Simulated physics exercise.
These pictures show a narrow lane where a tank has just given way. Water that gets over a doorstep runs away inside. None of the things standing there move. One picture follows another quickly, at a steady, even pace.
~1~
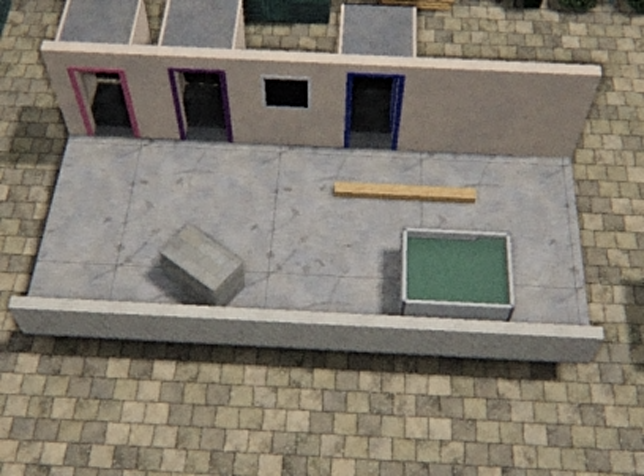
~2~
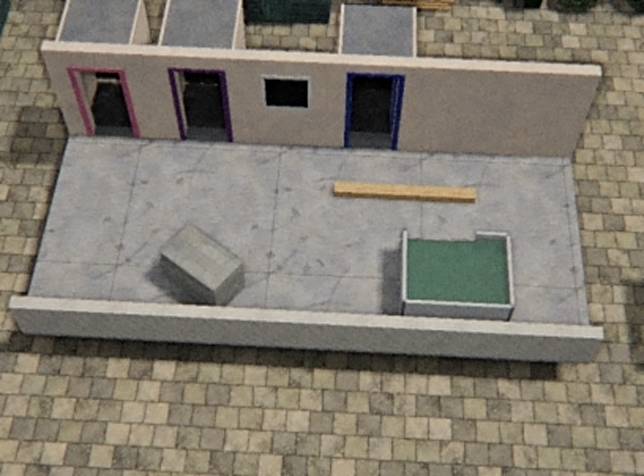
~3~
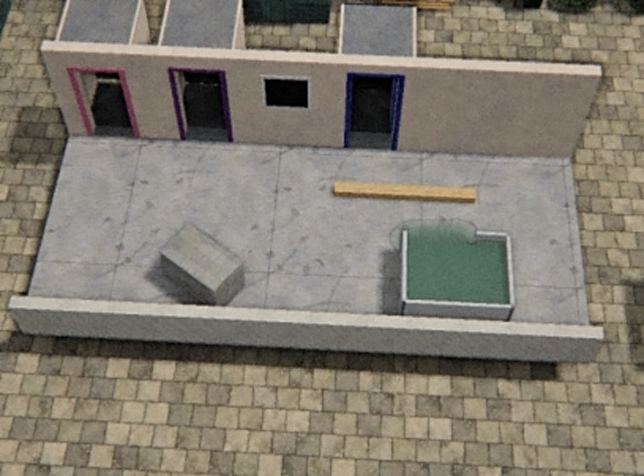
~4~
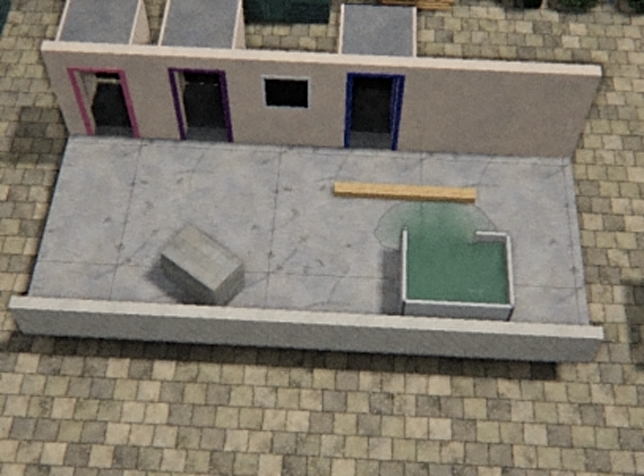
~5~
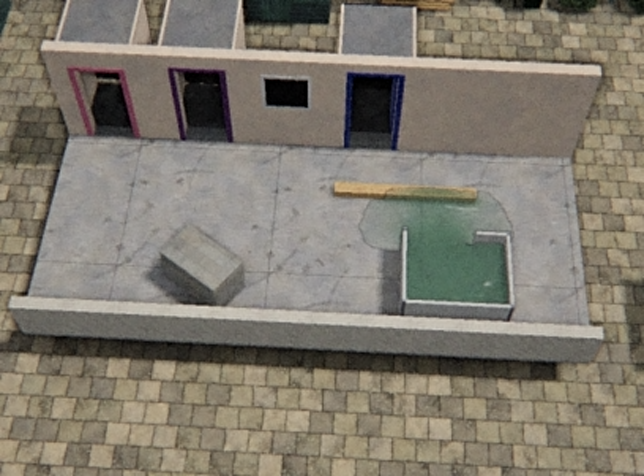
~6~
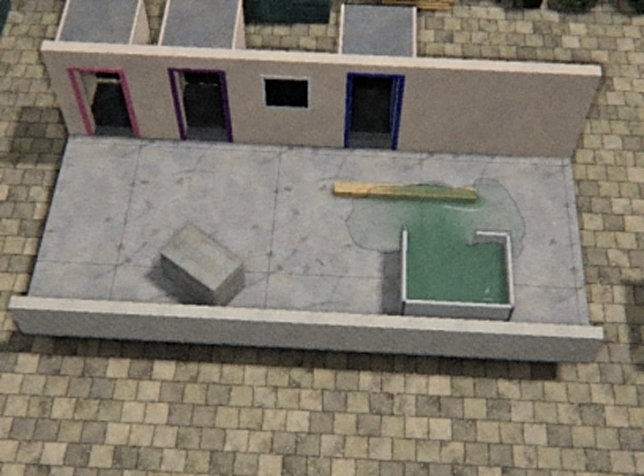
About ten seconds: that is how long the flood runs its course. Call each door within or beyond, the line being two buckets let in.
Blue door - within; pink door - within; purple door - within.
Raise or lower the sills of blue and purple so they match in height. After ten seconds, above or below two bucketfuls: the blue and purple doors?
Blue door: Within bounds. Purple door: Within bounds.
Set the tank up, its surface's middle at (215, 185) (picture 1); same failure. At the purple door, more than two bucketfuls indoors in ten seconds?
My take: Purple overshoots the threshold.
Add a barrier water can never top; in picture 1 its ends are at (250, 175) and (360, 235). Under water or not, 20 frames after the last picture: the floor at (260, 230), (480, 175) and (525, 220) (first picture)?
Lab note - spot 1 parched, spot 2 inundated, spot 3 inundated.
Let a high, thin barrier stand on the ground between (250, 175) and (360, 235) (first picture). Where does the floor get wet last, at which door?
I'd pick the one in pink.
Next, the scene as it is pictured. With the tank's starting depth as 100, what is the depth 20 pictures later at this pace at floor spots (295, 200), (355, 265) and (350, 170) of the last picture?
About 6, 2 and 6 percent, in that order.
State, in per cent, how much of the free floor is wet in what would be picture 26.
I'd put it at roughly 60 per cent.
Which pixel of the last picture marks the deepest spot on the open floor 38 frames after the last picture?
It should be roughly at (432, 204).
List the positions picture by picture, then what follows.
In the first picture, still water in the tank at (457, 269).
In the second picture, water pours out on the tank's far side and has run to a hidden place.
In the third picture, water pours out on the tank's far side and has run to (471, 227).
In the fourth picture, the front is at (467, 205), out from the gap on the tank's far side.
In the fifth picture, the front is at (487, 197), out from the gap on the tank's far side.
In the sixth picture, the front is at (492, 183), out from the gap on the tank's far side.
A moment on, water covers 25 % of the floor; the blue door wet at the sill, nothing in, the pink door not reached, the purple door not reached.
Next, water covers 40 % of the floor; the blue door wet at the sill, nothing in, the pink door not reached, the purple door not reached.
Then, water covers 60 % of the floor; the blue door wet at the sill, nothing in, the pink door not reached, the purple door wet at the sill, nothing in.
Later, water covers 75 % of the floor; the blue door wet at the sill, nothing in, the pink door wet at the sill, nothing in, the purple door wet at the sill, nothing in.
In the end, water covers 80 % of the floor; the blue door wet at the sill, nothing in, the pink door under two buckets in, the purple door wet at the sill, nothing in.
